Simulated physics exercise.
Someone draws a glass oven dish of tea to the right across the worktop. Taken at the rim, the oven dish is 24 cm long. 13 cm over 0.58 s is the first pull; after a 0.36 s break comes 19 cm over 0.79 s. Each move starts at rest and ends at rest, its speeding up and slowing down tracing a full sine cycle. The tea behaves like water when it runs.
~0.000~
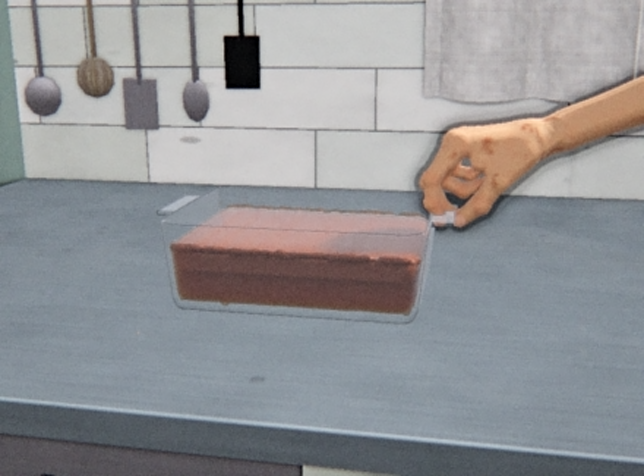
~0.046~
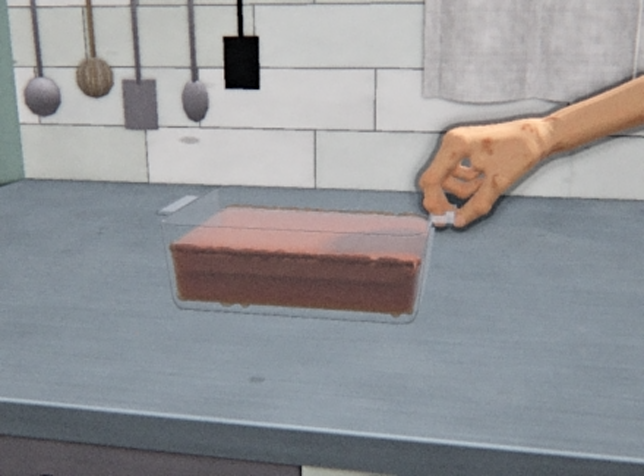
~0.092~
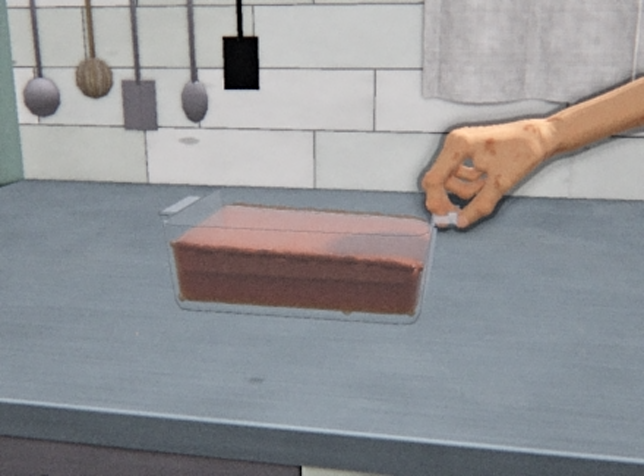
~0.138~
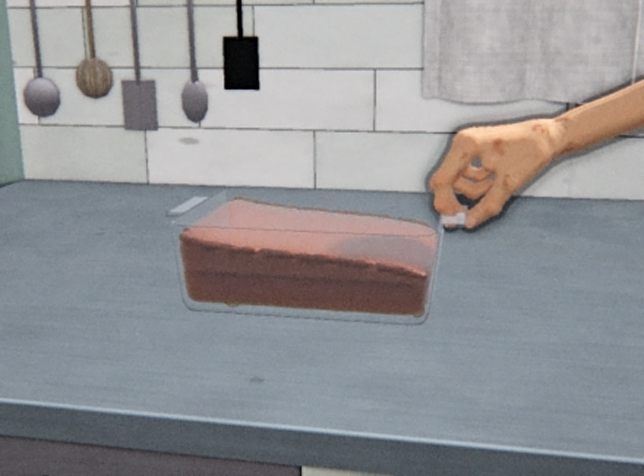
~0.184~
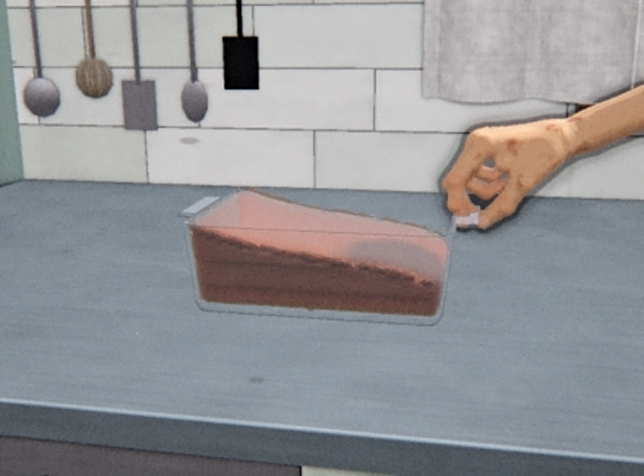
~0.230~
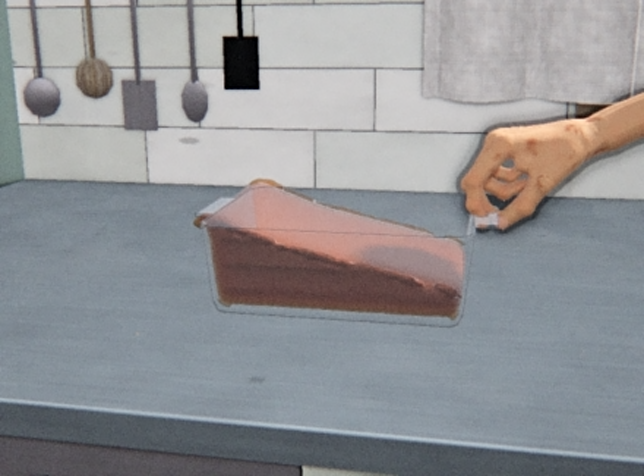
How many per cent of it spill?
25 %.
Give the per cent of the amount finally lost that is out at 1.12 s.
I'd say something like 80 per cent at that point.
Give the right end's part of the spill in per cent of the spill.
About 70 per cent.
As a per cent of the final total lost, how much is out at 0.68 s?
70 in a hundred, roughly.
After 0.68 s it has gone 13 cm; 2 per cent is out over the left end and 14 over the right.
After 1.12 s it has gone 15 cm; 6 per cent is out over the left end and 15 over the right.
After 1.57 s it has gone 31 cm; 6 per cent is out over the left end and 15 over the right.
After 2.02 s it has gone 32 cm; 8 per cent is out over the left end and 16 over the right.
In the end 25 per cent is out in all, 8 of it over the left end.
